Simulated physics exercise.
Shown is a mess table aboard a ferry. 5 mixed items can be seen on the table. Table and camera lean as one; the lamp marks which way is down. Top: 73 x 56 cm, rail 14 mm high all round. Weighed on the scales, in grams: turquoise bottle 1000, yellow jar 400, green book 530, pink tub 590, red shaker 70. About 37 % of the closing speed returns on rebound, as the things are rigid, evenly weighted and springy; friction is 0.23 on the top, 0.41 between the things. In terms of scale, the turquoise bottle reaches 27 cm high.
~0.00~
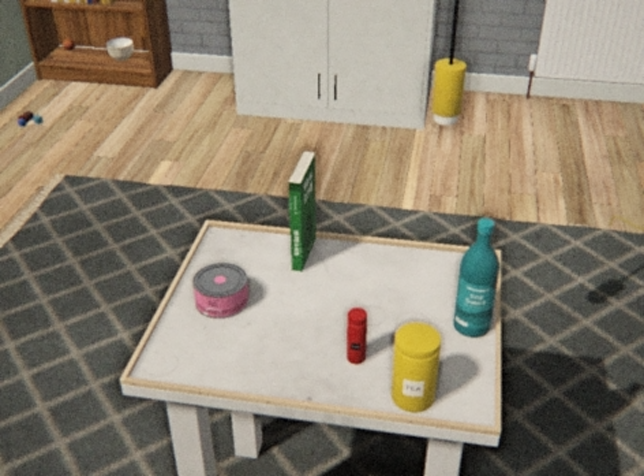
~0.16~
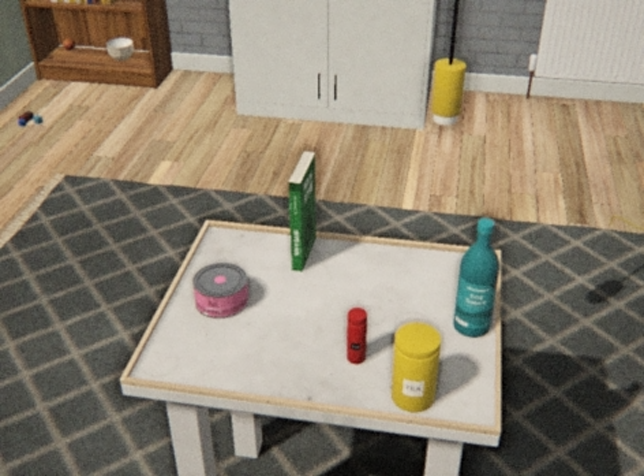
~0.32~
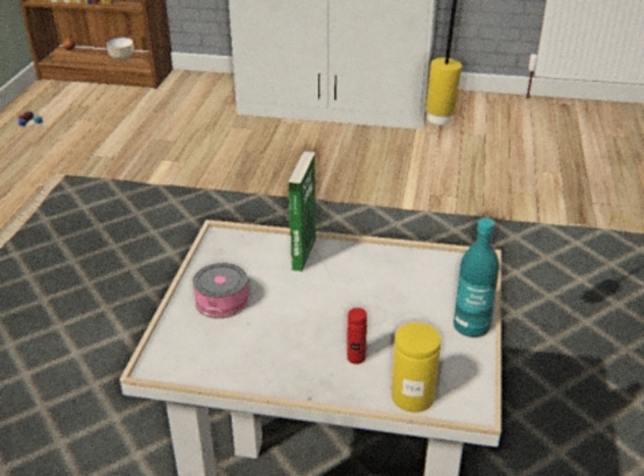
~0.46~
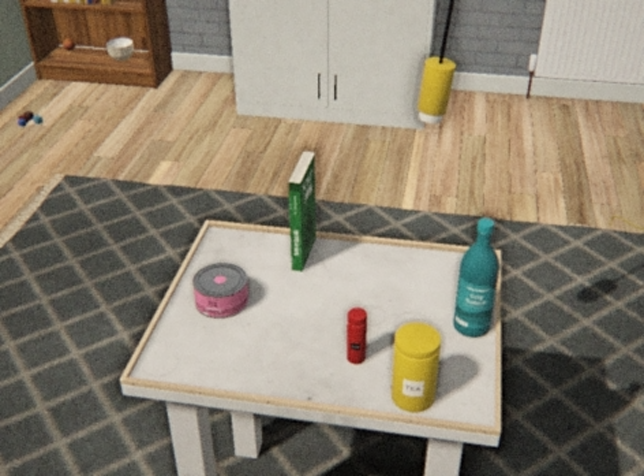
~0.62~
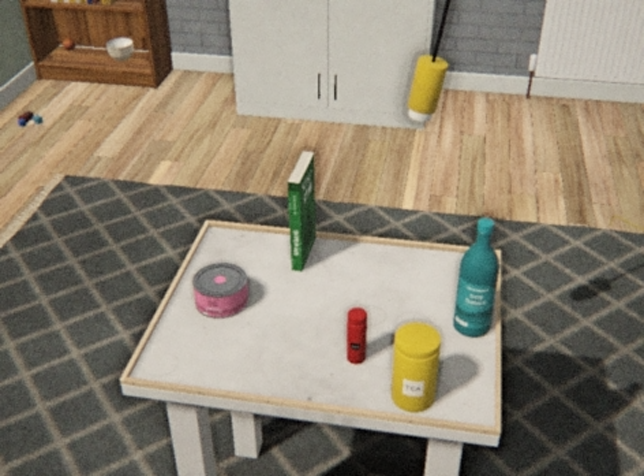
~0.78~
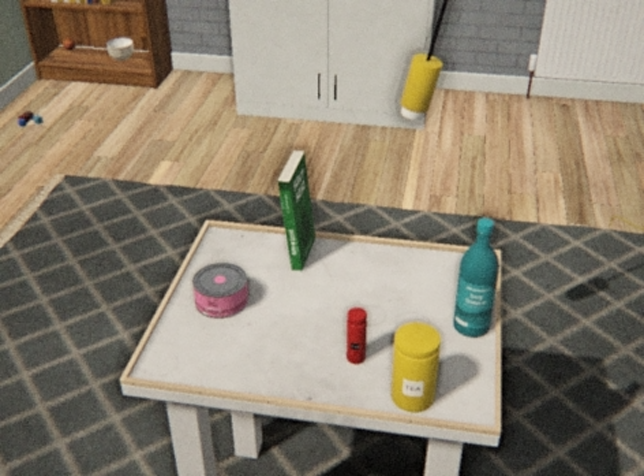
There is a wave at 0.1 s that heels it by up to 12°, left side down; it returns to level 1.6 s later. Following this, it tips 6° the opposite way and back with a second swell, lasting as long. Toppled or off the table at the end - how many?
After the swell, only a single item is down or gone.
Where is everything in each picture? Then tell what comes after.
The first frame shows boat level; turquoise bottle (479, 277); yellow jar (415, 368).
The second frame shows boat level; red shaker (357, 336); green book (303, 212).
The third frame shows floor tilted 2°, left side down; pink tub (221, 290); red shaker (357, 336).
The fourth frame shows floor tilted 5°, left side down; green book (303, 212); pink tub (221, 290).
The fifth frame shows floor tilted 9°, left side down; red shaker (357, 336); green book (303, 212).
The sixth frame shows floor tilted 11°, left side down; turquoise bottle (478, 277); yellow jar (415, 368).
After 1.08 s, floor tilted 11°, left side down; green book on its side.
After 1.28 s, floor tilted 6°, left side down; green book on its side.
In the end (3.9 s), toppled on the table, green book; the other 4 under 5 cm from the start. At the end, from the last picture's camera, turquoise bottle near (479, 277), yellow jar near (415, 368).
